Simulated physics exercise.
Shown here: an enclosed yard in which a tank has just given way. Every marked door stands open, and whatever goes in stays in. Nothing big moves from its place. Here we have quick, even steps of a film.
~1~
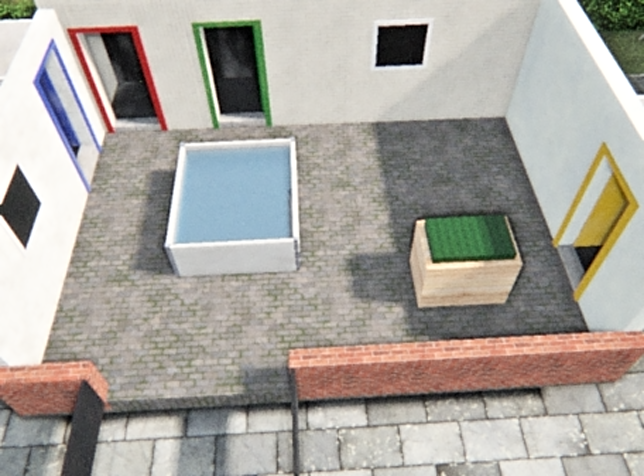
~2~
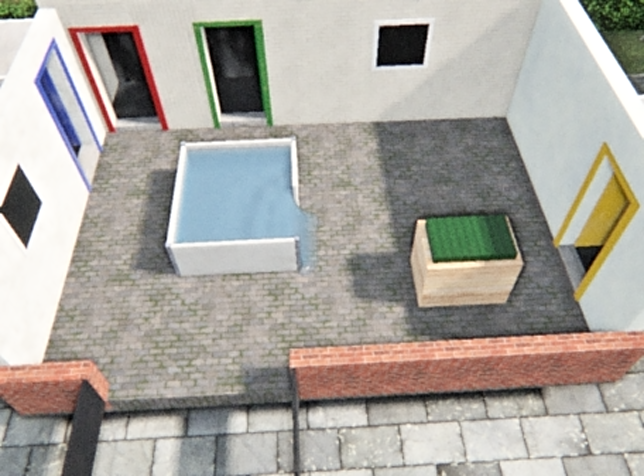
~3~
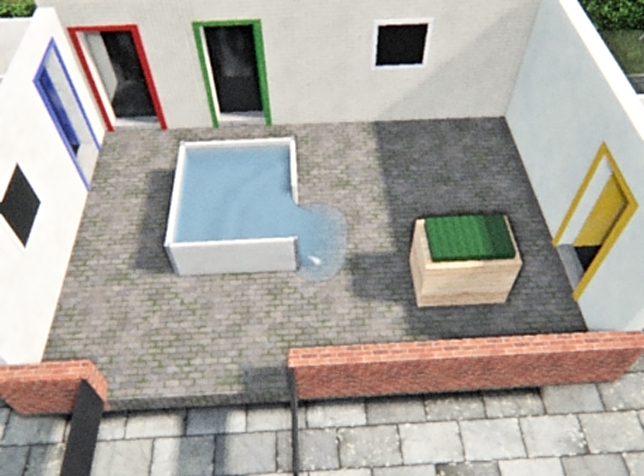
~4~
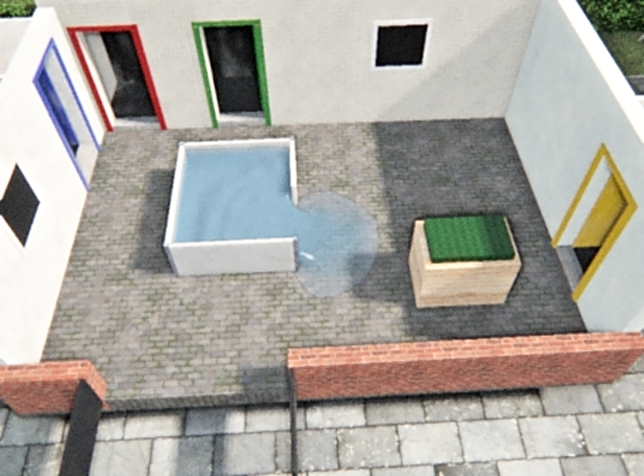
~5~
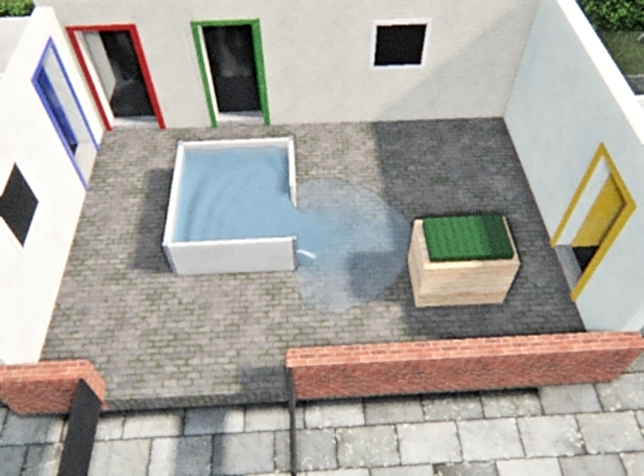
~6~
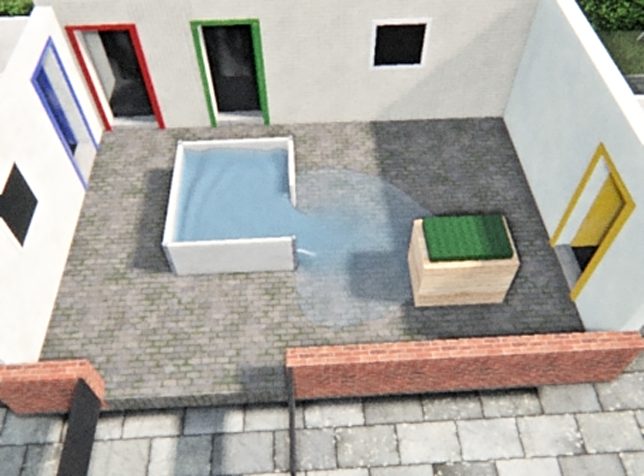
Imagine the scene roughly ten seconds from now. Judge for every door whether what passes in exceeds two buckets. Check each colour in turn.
Result: The blue door keeps the inflow to two buckets or less; the red door keeps the inflow to two buckets or less; the green door keeps the inflow to two buckets or less; the yellow door lets the inflow pass two buckets.
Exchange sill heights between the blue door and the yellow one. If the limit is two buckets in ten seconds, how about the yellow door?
Yellow door: Falls short.
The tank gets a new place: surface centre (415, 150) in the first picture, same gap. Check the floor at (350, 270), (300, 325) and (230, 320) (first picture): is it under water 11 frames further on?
In order: Untouched, untouched, untouched.
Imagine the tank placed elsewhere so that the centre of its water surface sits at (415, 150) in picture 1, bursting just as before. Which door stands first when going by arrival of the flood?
Observation: The door marked yellow.
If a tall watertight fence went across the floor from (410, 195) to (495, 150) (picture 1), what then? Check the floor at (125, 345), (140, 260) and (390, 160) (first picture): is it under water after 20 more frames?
Taking the points in the order given, they are high and dry, high and dry and inundated.
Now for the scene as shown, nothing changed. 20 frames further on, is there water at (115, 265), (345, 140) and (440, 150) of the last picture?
Result, as listed: Not wetted / not wetted / wetted.
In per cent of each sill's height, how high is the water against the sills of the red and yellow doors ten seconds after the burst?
The first sits near 70 in a hundred and the second near 100 in a hundred.
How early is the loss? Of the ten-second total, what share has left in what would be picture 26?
Close to 30 out of every hundred.
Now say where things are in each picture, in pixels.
Still water in the tank at (236, 192), in the first picture.
Water pours out at (295, 233) and has run to (307, 214), in the second picture.
The front is at (338, 215), out from the gap at (294, 233), in the third picture.
The front is at (370, 222), out from the gap at (294, 234), in the fourth picture.
Water pours out at (293, 233) and has run to (406, 229), in the fifth picture.
Water pours out at (292, 232) and has run to a hidden place, in the sixth picture.
A moment on, water covers 30 % of the floor; the blue door not reached, the red door not reached, the green door not reached, the yellow door under two buckets in.
Next, water covers 40 % of the floor; the blue door not reached, the red door not reached, the green door not reached, the yellow door under two buckets in.
Then, water covers 55 % of the floor; the blue door not reached, the red door not reached, the green door not reached, the yellow door over two buckets in.
Later, water covers 75 % of the floor; the blue door not reached, the red door not reached, the green door wet at the sill, nothing in, the yellow door over two buckets in.
In the end, water covers 95 % of the floor; the blue door wet at the sill, nothing in, the red door wet at the sill, nothing in, the green door wet at the sill, nothing in, the yellow door far over two buckets in.
